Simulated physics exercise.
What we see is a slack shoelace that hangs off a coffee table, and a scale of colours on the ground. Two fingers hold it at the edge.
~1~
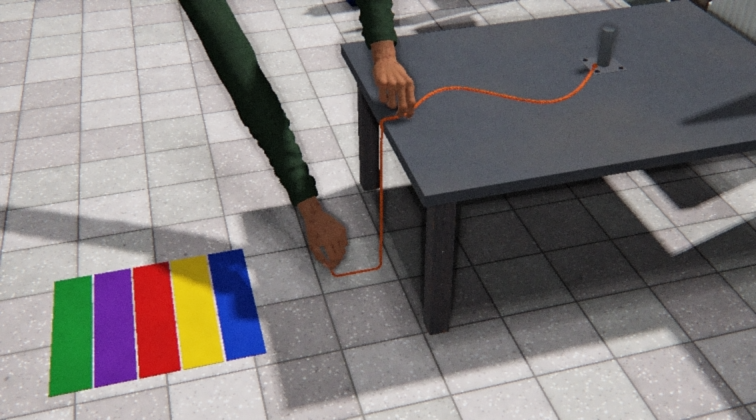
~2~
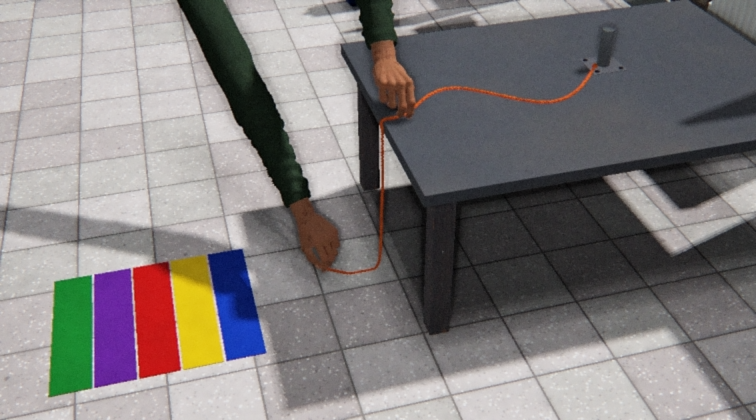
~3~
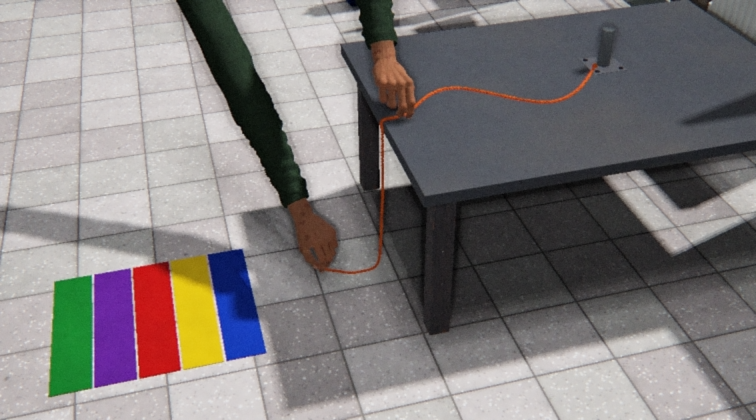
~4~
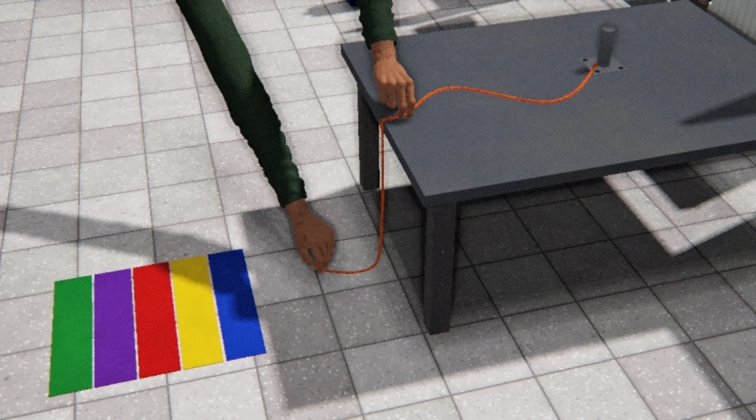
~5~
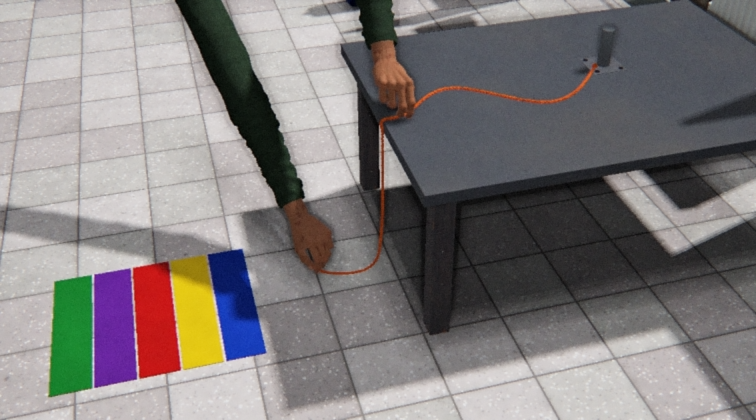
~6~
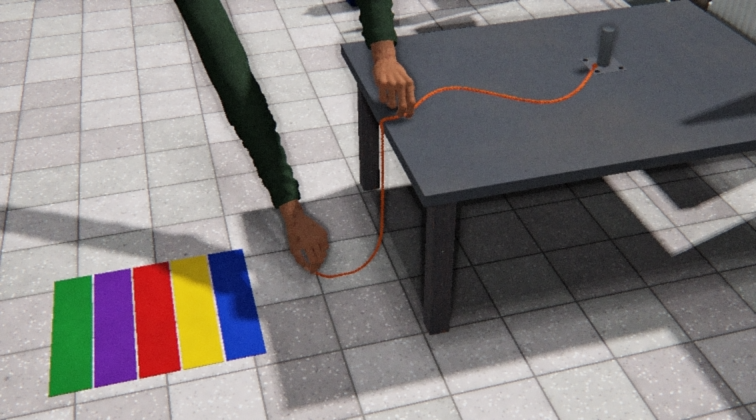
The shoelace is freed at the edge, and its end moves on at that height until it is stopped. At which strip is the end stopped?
Over red.
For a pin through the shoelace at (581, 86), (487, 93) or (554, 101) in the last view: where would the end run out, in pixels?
About (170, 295), (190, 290) and (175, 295).
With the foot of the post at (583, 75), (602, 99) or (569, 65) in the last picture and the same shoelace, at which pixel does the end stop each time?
The places are (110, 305), (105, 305) and (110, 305).
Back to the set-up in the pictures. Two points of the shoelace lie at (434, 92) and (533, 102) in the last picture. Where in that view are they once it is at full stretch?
About (406, 110), and the other about (497, 87).
Soon after, end near (219, 286); over blue.
After that, end near (176, 294); over yellow.
At the stop, end near (150, 299); over red. The end stops over the red strip.
